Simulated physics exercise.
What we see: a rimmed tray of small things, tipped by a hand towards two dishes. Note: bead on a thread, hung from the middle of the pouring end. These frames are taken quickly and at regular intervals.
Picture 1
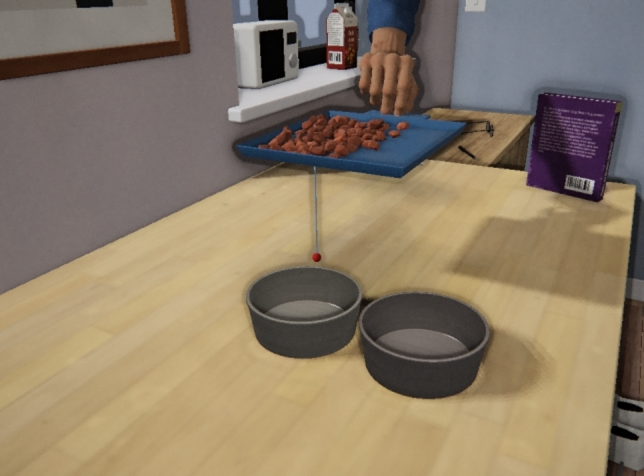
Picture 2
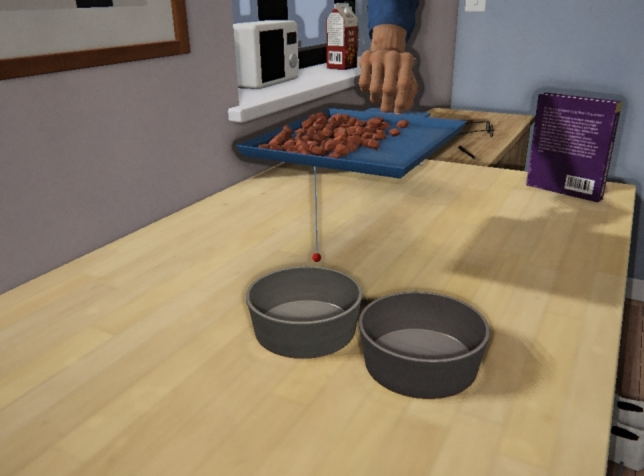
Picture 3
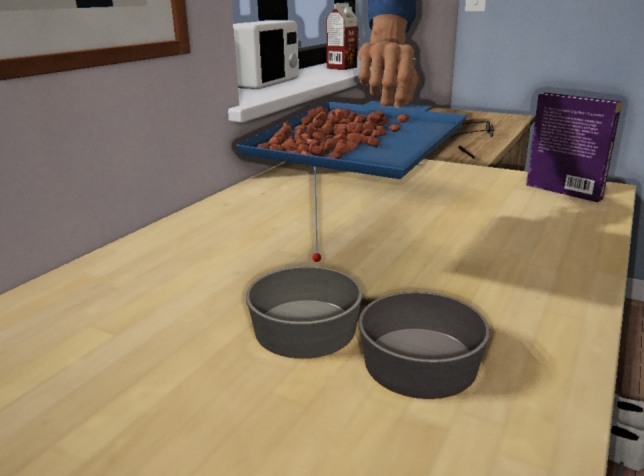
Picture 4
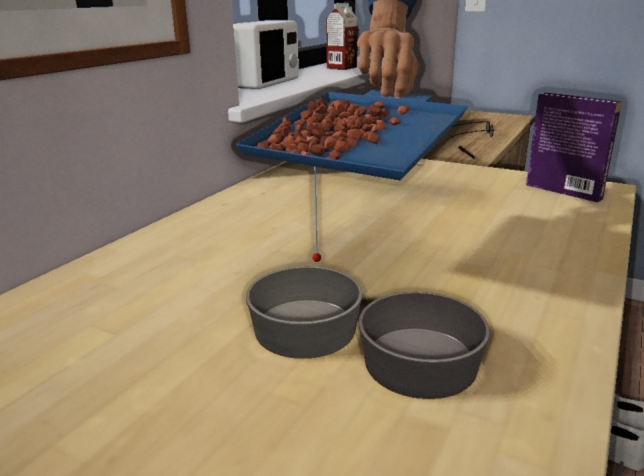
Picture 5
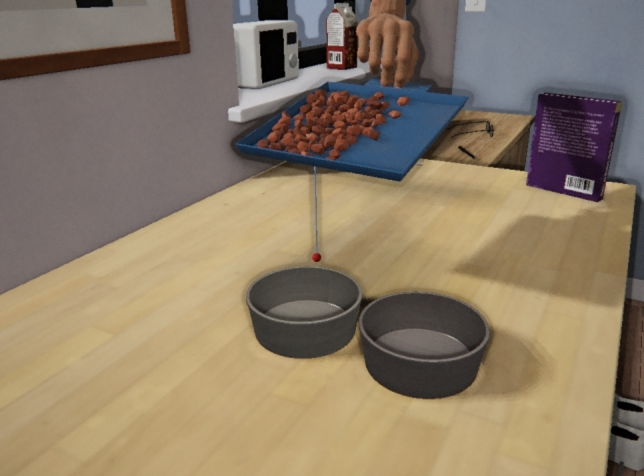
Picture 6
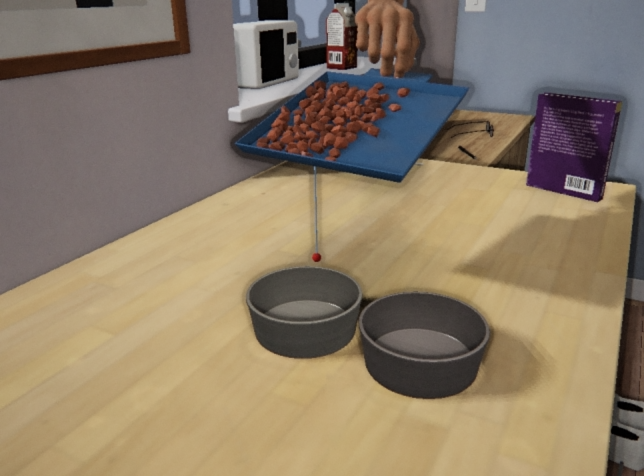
A blue rimmed tray of reddish-brown bits, with a hand at its far edge, hangs above a pale wooden table in a room seen from slightly above by a still camera. Two grey dishes sit below, a red bead dangles on a thread, and a purple book stands at right. The hand raises the tray's far side, gradually steepening its slope towards the viewer, its near right corner dipping slightly.
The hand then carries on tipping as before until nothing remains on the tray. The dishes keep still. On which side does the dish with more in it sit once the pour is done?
I'd say the left dish gets the lion's share of it.
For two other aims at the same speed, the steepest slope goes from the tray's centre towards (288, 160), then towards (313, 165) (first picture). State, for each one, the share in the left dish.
20 %, give or take, and then 60 %.
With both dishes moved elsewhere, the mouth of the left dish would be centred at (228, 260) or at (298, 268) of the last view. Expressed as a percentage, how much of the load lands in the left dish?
It comes to near 10 per cent the first time and near 20 per cent the second time.
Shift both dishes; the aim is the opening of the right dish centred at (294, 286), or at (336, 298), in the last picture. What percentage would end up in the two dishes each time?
First case around 50 %, second case around 80 %.
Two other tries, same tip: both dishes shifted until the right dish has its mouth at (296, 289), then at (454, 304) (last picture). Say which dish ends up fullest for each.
In the first try it's the right-side dish, and in the second it's the left-side dish.
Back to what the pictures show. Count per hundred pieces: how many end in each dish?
60 percent ends in the left dish, 20 percent in the right.
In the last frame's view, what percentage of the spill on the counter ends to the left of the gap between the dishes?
Roughly 60 in a hundred.
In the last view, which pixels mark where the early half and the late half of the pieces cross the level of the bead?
Around (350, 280) at first; around (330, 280) after that.
Soon after the last picture, tray tipped steeply; nearly all on the tray; a stray few in the left dish; a small part in the air.
A little later, tray tipped right over; about a quarter in the right dish; about half in the left dish; about a quarter outside both; a small part in the air.
Later still, tray tipped past a quarter turn; about a quarter in the right dish; about half in the left dish; about a quarter outside both.
At rest, tray tipped past a quarter turn; about a quarter in the right dish; about half in the left dish; about a quarter outside both.
